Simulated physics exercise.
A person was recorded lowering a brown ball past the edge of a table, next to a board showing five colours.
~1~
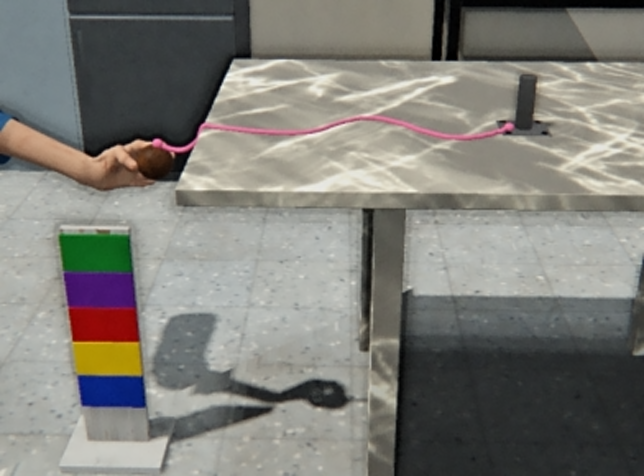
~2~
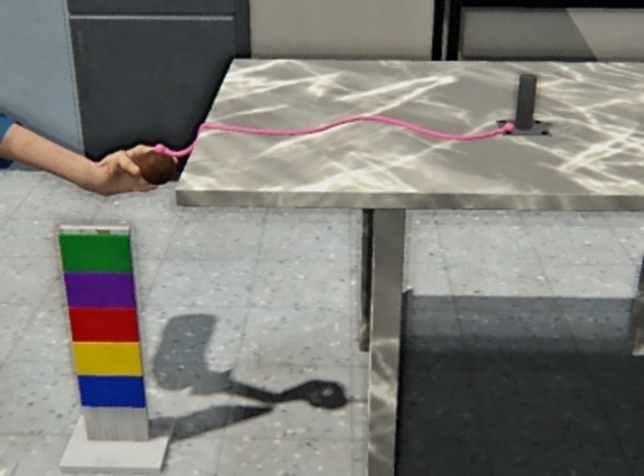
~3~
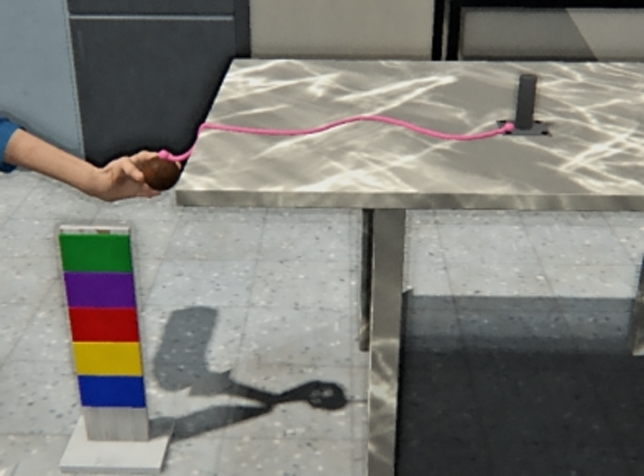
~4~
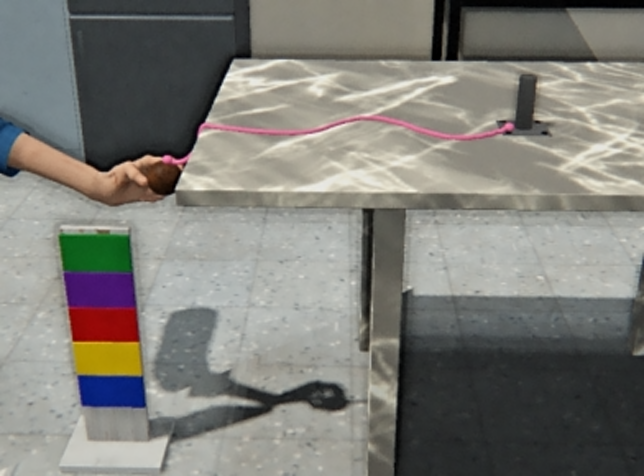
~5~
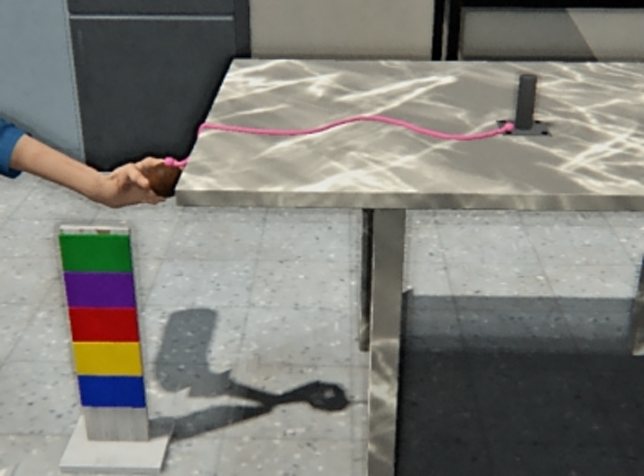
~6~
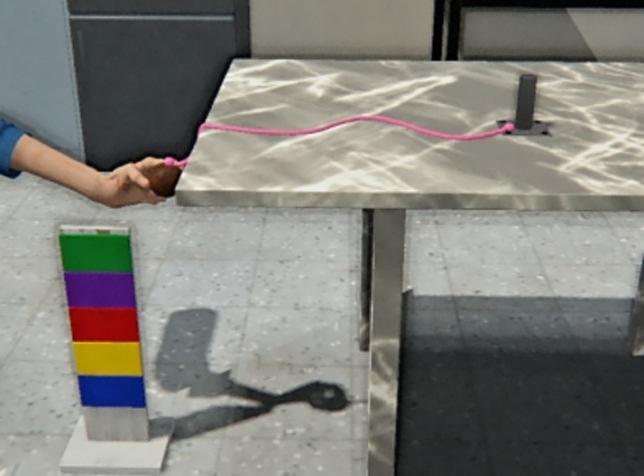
The clip opens on a hand holding a brown ball beside a table's left edge, with a wavy pink cord running across the tabletop to a dark post and a colour-striped block standing below. The hand moves the ball slightly down and right, then stays nearly still while the cord on the table barely changes.
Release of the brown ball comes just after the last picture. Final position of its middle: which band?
Band: Green.
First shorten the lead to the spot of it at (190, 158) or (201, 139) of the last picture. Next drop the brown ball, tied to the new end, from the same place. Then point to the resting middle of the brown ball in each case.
First (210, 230), then (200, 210).
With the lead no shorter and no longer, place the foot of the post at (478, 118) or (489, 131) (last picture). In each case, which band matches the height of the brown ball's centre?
Going case by case, it's purple and then purple.
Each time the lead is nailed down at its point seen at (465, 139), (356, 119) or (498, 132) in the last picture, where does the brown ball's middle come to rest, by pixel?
First (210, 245), next (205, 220), last (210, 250).
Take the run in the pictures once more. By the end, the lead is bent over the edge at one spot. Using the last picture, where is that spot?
You'll find it close to (256, 132).
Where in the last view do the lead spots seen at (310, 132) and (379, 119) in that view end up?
Result - first point (257, 125), second point (344, 125).
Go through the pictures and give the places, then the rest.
The first picture shows brown ball (155, 162); green (95, 254); purple (99, 291); red (103, 326); yellow (107, 360); blue (111, 392).
The second picture shows brown ball (157, 167); lead through (486, 135) (419, 130) (354, 120) (297, 133) (219, 128).
The third picture shows brown ball (161, 173).
The fourth picture shows brown ball (165, 178); lead through (486, 135) (419, 130) (354, 120) (297, 133) (219, 128).
The fifth picture shows brown ball (167, 180).
The sixth picture shows brown ball (167, 180); lead through (486, 135) (419, 130) (354, 120) (297, 133) (219, 128).
Soon after, ball near (203, 247); level with green.
Then, ball near (205, 252); level with green.
At rest, ball near (210, 254); level with green. Its middle rests at the green band.
